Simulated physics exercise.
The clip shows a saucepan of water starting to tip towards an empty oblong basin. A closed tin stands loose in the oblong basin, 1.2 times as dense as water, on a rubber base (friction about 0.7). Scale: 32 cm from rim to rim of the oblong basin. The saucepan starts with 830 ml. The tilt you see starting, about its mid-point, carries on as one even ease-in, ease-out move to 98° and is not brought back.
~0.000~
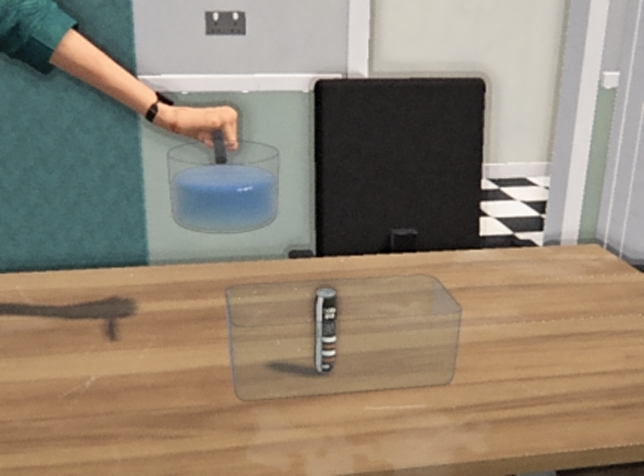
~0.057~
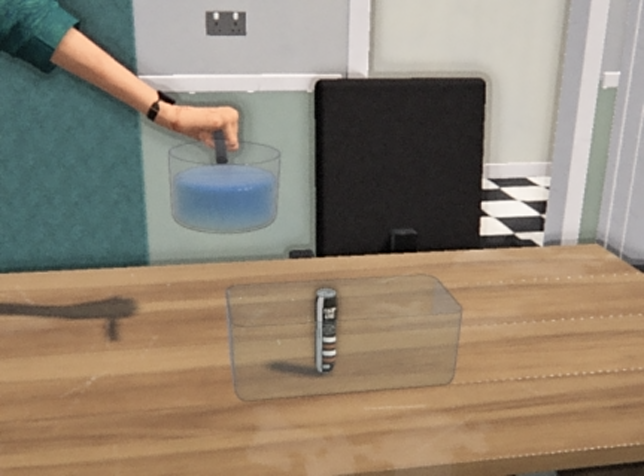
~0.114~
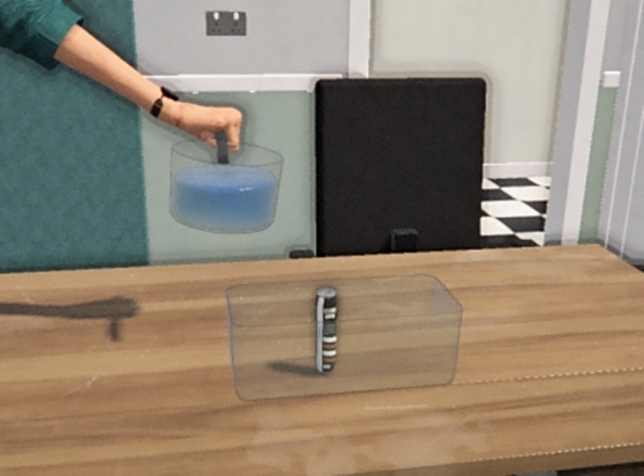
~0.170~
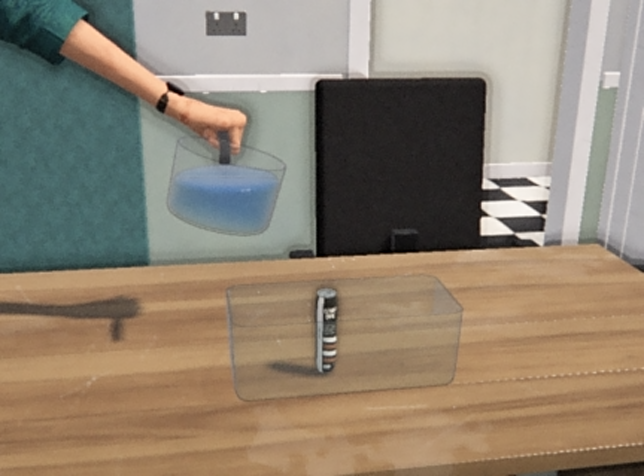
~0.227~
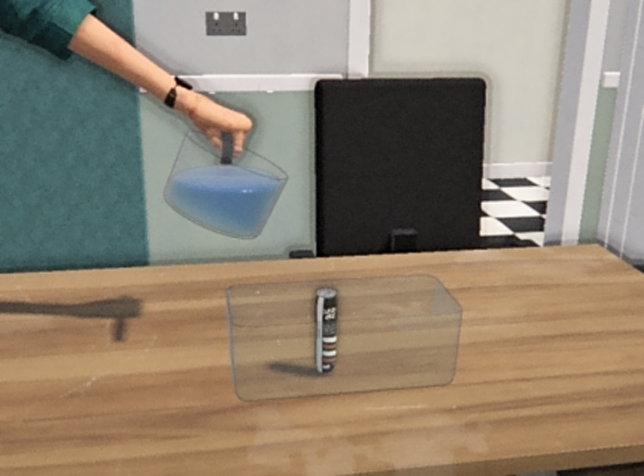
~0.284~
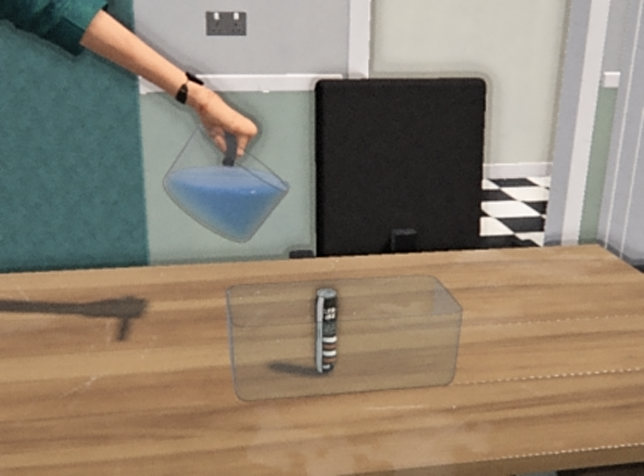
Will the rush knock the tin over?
It topples.
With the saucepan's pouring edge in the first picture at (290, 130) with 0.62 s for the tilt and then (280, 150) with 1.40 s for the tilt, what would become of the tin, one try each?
First it keeps standing; then it remains upright.
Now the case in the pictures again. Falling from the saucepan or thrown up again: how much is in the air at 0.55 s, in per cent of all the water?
Near 44 in a hundred.
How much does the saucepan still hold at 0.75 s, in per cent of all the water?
Near 14 in a hundred.
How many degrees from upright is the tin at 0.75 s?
It is at some 0°.
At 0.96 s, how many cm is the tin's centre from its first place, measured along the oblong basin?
About 2 cm.
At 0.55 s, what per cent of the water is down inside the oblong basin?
Near 12 in a hundred.
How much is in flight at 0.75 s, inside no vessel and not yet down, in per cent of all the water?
Near 14 in a hundred.
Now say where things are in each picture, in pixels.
In the first picture, it leans 0°; its right rim is at (278, 152); the water meets the walls at (171, 176) and (275, 173); the oblong basin's rim runs from (228, 307) to (448, 293); the tin's top is at (326, 296).
In the second picture, it leans 2°; its right rim is at (279, 154); the water meets the walls at (172, 176) and (276, 174).
In the third picture, it leans 7°; its right rim is at (282, 158); the water meets the walls at (173, 177) and (277, 175).
In the fourth picture, it leans 14°; its right rim is at (285, 166); the water meets the walls at (174, 177) and (279, 176).
In the fifth picture, it leans 25°; its right rim is at (287, 177); the water meets the walls at (171, 177) and (282, 178).
In the sixth picture, it leans 36°; its right rim is at (287, 189); the water meets the walls at (166, 176) and (283, 180).
After 0.55 s the tilt is 90° and 45 per cent is still to pour; the tin stands where it began.
After 0.75 s the tilt is 98° and 15 per cent is still to pour; the tin stands where it began.
After 0.96 s the tilt is 98° and 4 per cent is still to pour; the tin leans 13°.
After 1.18 s the tilt is 98° and 1 per cent is still to pour; the tin lies on its side.
In the end the tin lies on its side.
